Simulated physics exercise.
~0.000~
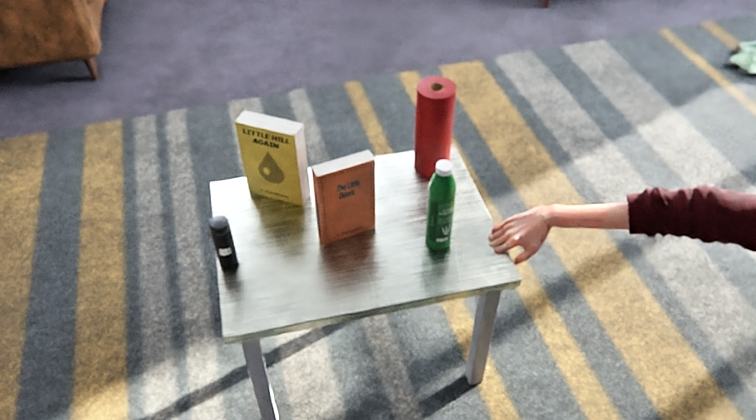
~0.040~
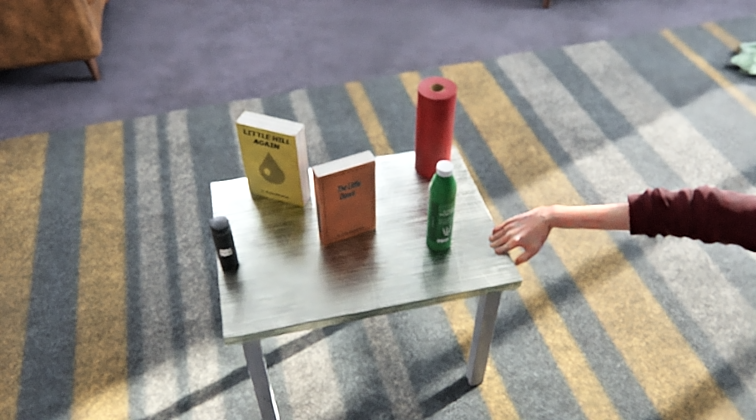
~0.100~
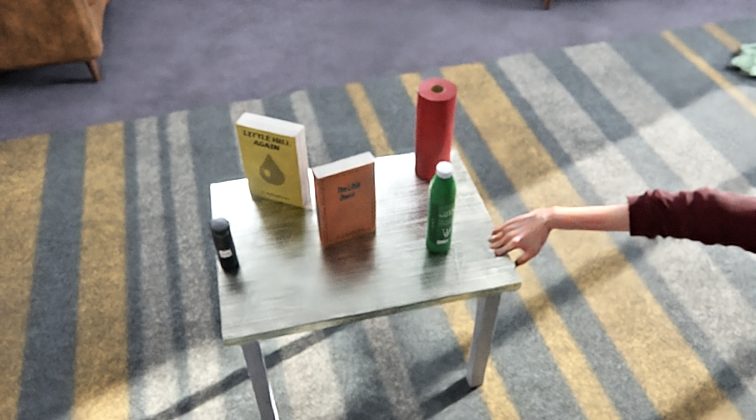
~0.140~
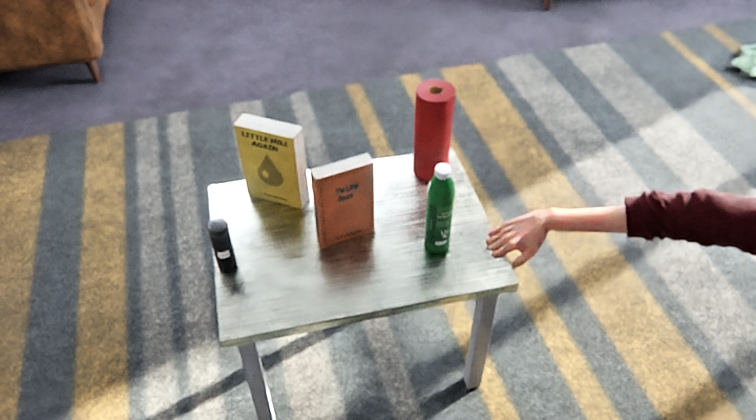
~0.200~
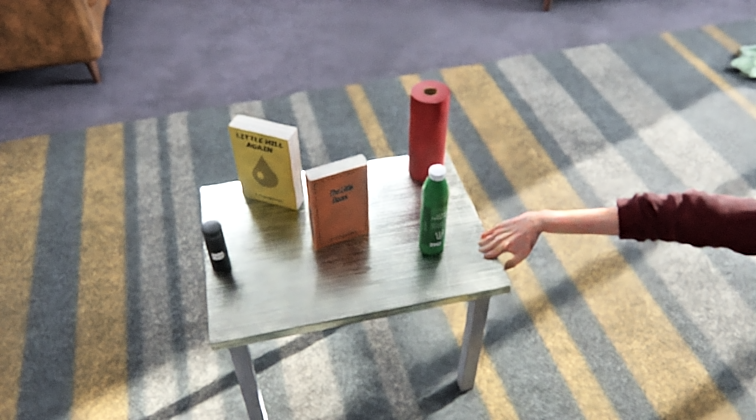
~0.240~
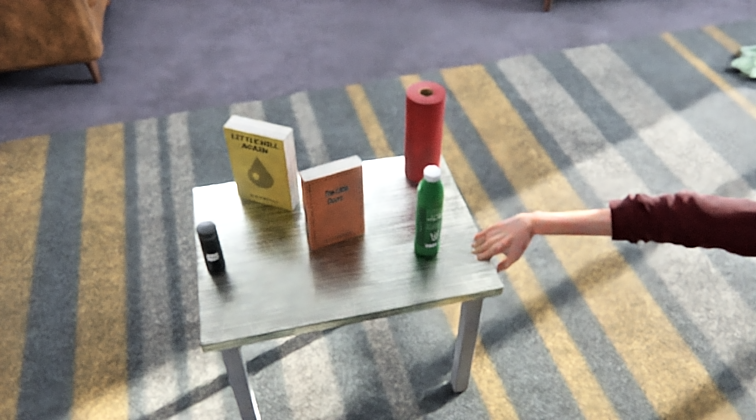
In the video, a hand rests at the right edge of a side table holding two books, a green bottle, a black shaker and a red roll. The table then shifts slightly to the left, carrying the items with it.
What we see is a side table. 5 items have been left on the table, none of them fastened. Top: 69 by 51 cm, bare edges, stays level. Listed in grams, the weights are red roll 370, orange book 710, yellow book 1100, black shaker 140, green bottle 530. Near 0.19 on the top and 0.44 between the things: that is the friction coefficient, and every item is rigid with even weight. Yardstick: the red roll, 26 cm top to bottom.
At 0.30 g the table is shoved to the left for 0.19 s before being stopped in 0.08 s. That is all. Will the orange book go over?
It will stay erect.
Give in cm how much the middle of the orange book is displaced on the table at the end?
Roughly 1 cm.
Around 0.34 s, table along by 7 cm.
Finally (1.0 s), all 5 still in place (within 5 cm). In the last view, orange book near (313, 208).
